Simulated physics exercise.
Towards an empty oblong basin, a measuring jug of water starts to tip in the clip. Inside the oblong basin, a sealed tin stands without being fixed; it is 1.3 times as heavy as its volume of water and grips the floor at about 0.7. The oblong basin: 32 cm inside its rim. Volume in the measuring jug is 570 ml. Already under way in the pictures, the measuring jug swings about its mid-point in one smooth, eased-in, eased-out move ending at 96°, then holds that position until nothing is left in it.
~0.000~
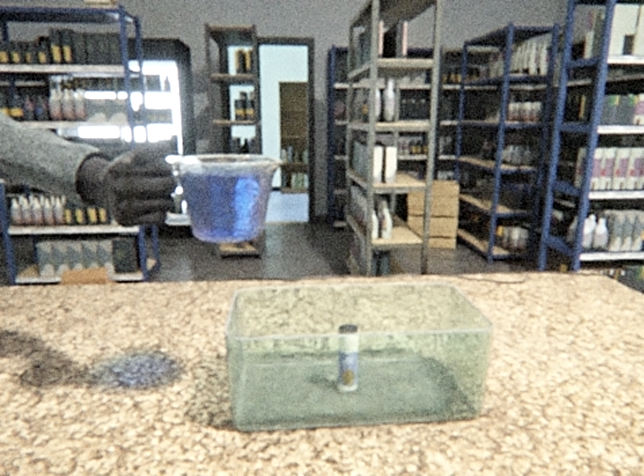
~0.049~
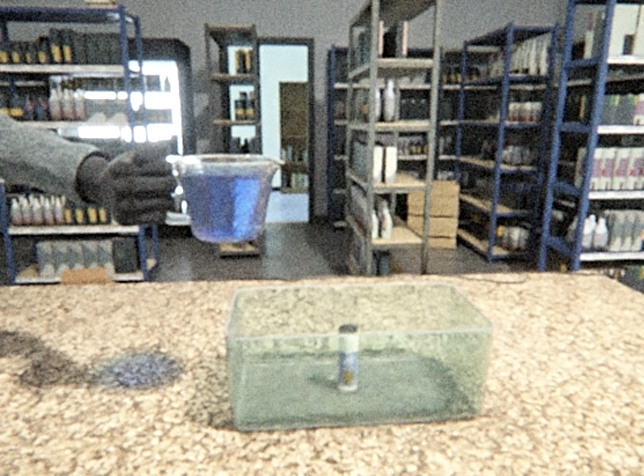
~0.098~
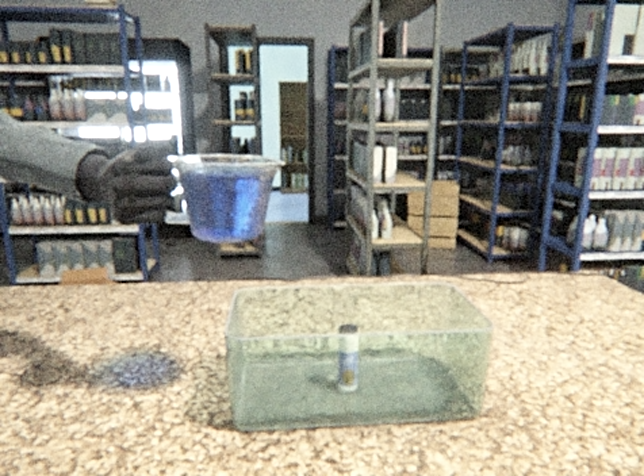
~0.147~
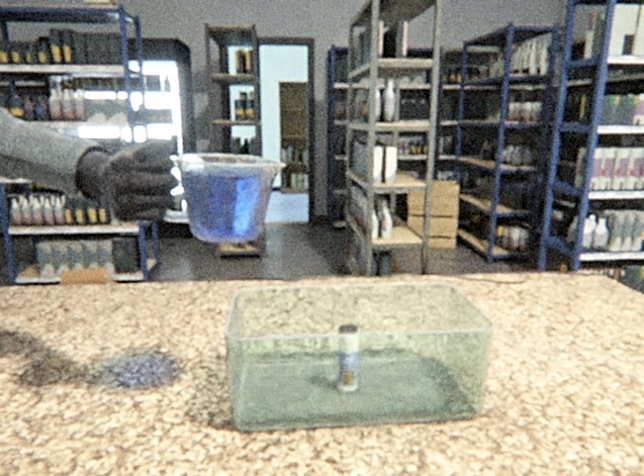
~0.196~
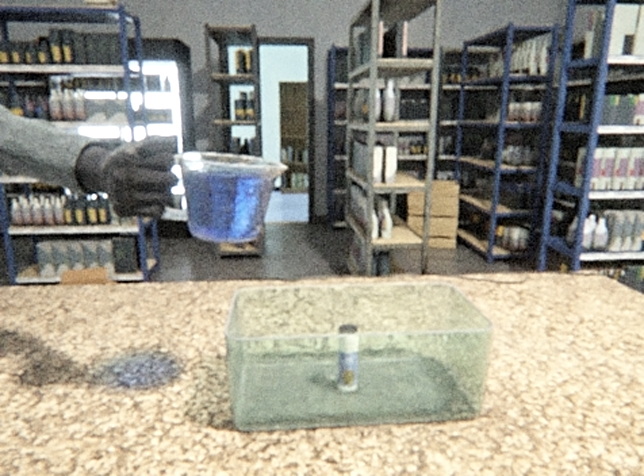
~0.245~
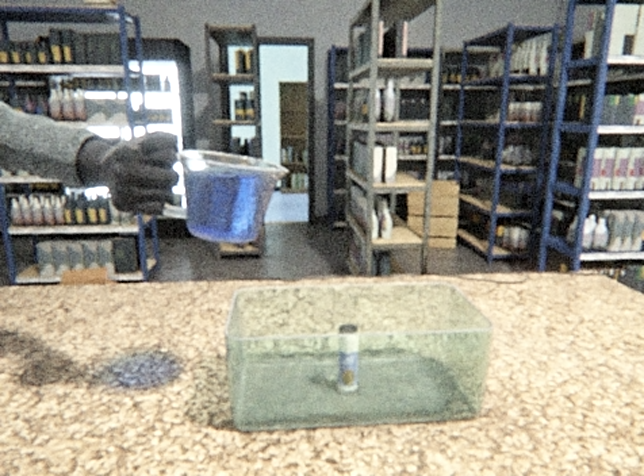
A measuring jug of blue liquid, gripped by a gloved hand at the left, starts out upright and almost still above a speckled counter. The hand then tilts it slightly, its right rim dipping toward the right, while the clear oblong basin and the small tin inside stay motionless.
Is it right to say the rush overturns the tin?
It will go down.
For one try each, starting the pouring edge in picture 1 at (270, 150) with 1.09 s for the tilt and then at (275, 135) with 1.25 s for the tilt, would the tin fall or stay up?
Try 1: Tipped over; try 2: Tipped over.
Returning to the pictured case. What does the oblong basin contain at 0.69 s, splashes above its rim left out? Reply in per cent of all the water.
I reckon close to 7 percent of it.
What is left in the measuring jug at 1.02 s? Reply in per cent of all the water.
Close to 18 percent of the total.
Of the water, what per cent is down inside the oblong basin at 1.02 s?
Around 64 parts in a hundred.
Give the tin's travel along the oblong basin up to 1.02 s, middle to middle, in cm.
Estimate: Around 1 cm.
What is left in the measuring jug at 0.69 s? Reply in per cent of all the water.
Roughly 72 per cent.
By 0.69 s the tilt is 57° and 71 per cent is still to pour; the tin stands where it began.
By 1.02 s the tilt is 89° and 17 per cent is still to pour; the tin leans 6°.
By 1.36 s the tilt is 96° and 1 per cent is still to pour; the tin lies on its side.
By 1.73 s the tilt is 96° and 0 per cent is still to pour; the tin lies on its side.
At rest the tin lies on its side.
